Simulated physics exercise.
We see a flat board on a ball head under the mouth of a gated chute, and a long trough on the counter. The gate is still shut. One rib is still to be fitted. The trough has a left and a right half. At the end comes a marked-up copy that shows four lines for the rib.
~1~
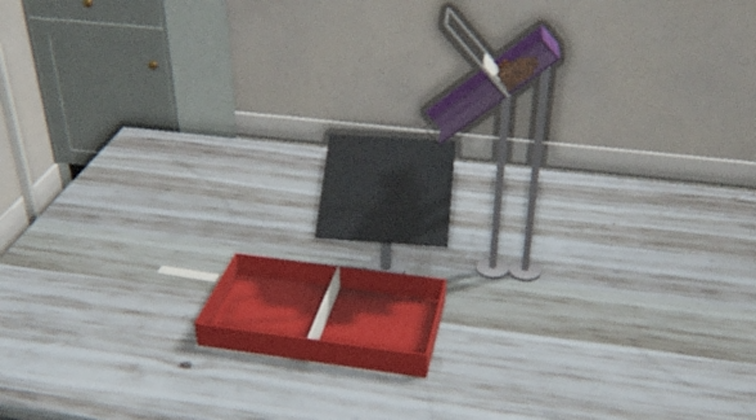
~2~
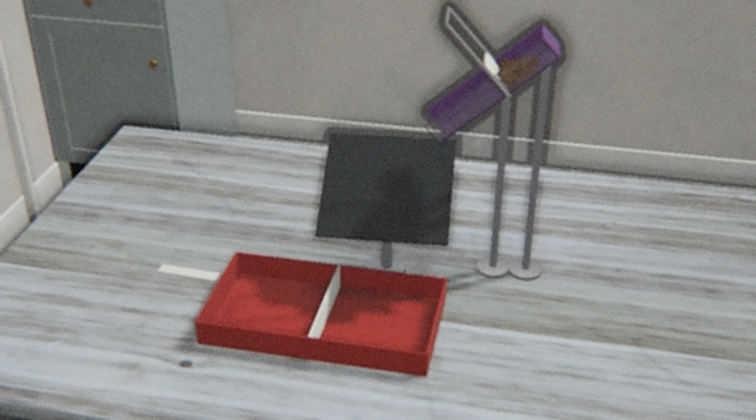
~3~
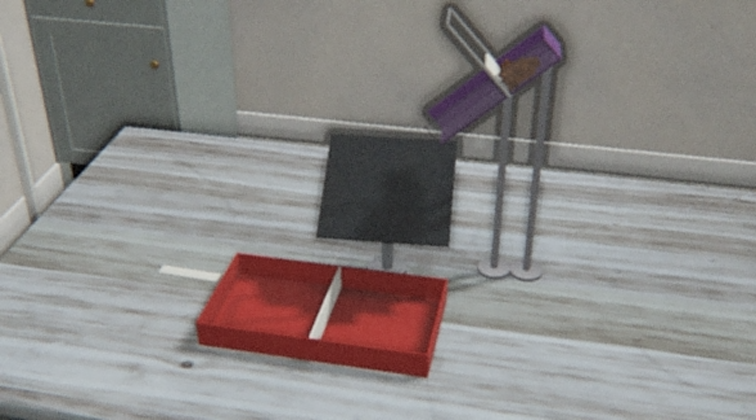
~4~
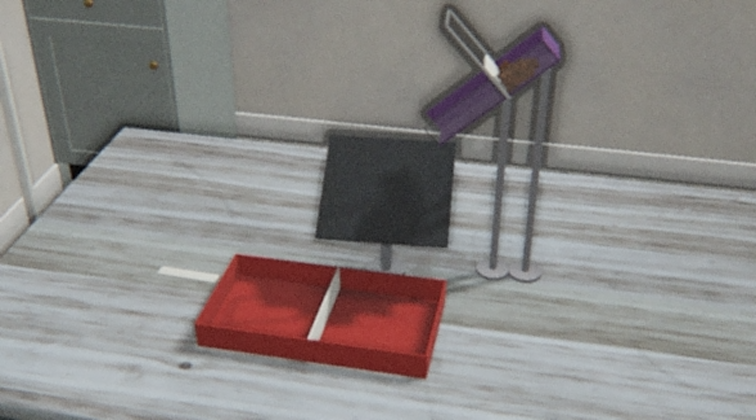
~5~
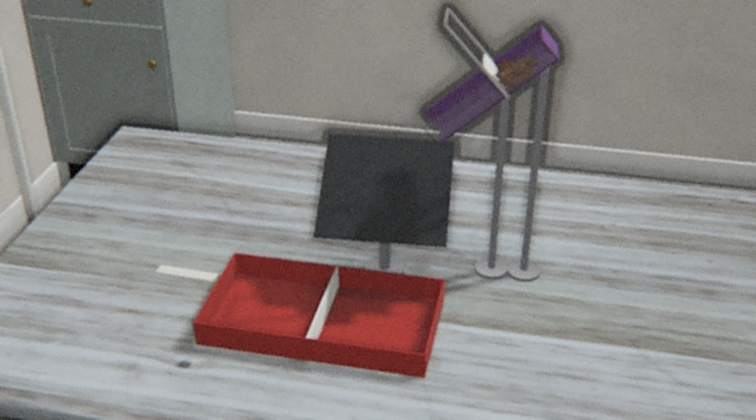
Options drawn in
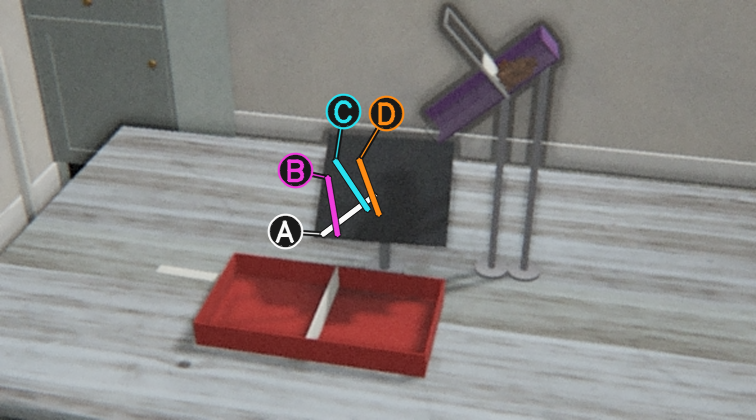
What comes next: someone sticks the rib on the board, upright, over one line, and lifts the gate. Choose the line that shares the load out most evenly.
A beats the others.
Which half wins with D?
Right.
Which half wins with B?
The right half.
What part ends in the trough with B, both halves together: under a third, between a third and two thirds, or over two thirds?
Over two thirds.
On the marked copy, line A from (374, 195) to (323, 234); line B from (327, 177) to (337, 234); line C from (335, 161) to (367, 209); line D from (359, 160) to (378, 214).
If A is chosen, of what is caught, roughly half in the left half, roughly half in the right.
If B is chosen, of what is caught, about a tenth in the left half, almost all in the right.
If C is chosen, of what is caught, just a few in the left half, almost all in the right.
If D is chosen, of what is caught, just a few in the left half, almost all in the right.
